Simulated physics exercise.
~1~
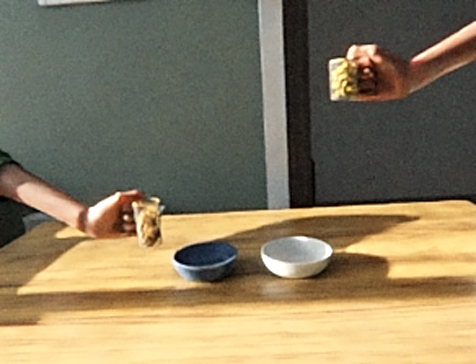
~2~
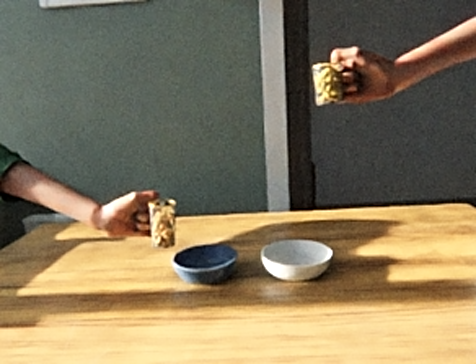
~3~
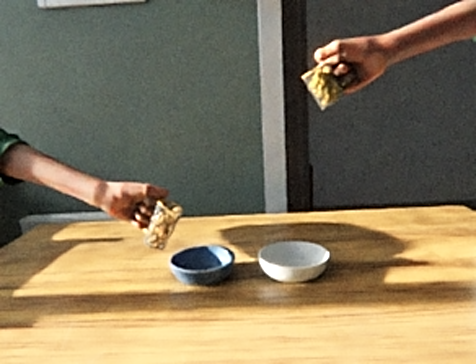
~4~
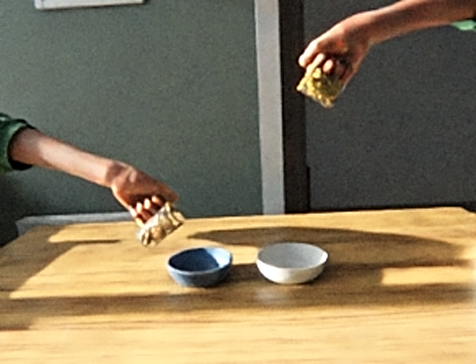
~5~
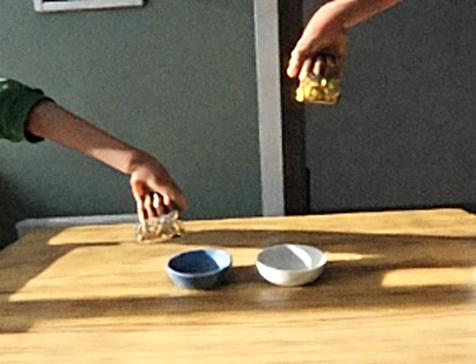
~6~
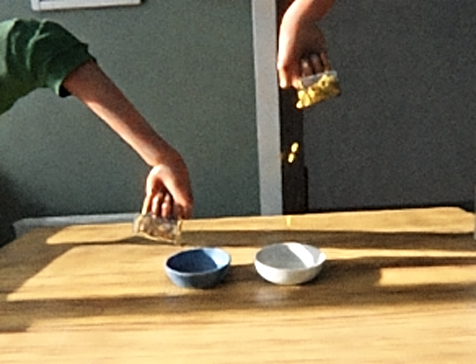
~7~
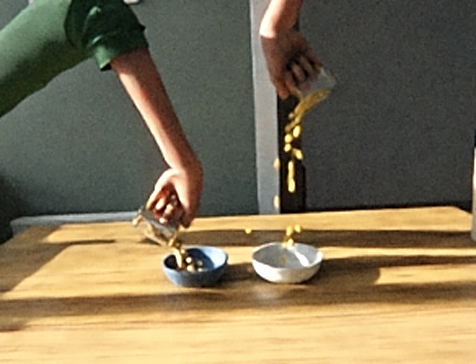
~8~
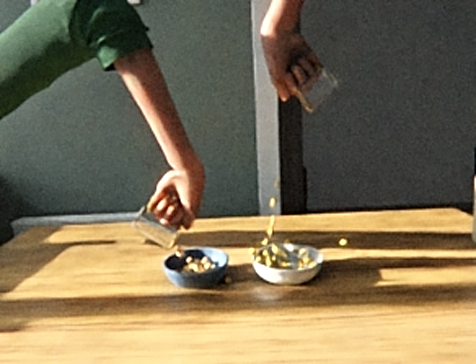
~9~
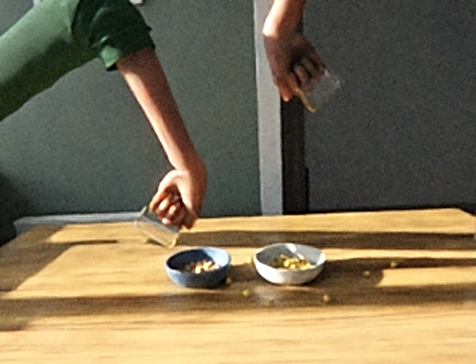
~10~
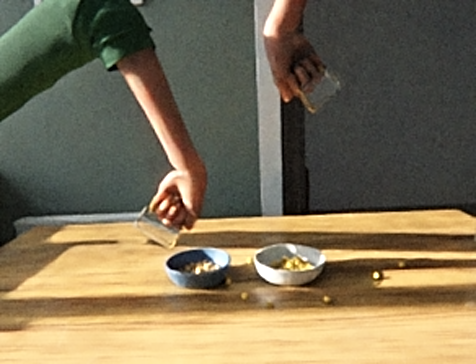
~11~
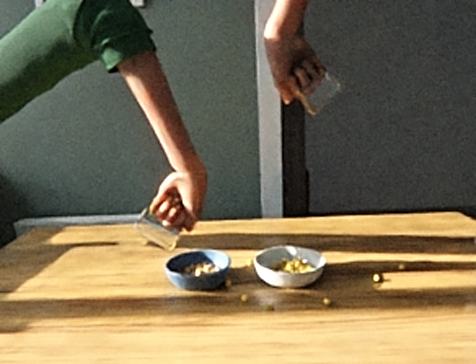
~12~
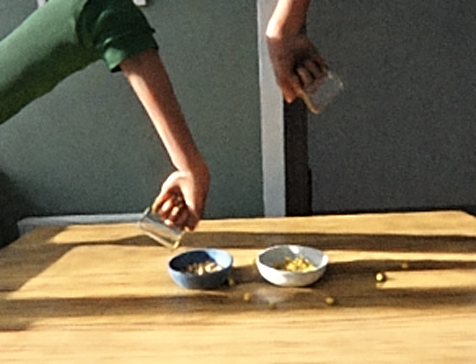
In this clip, two hands tip clear cups of small pieces over a blue dish and a white dish, the right cup held much higher. The left pieces all settle in the blue dish, while some from the right end up scattered on the table.
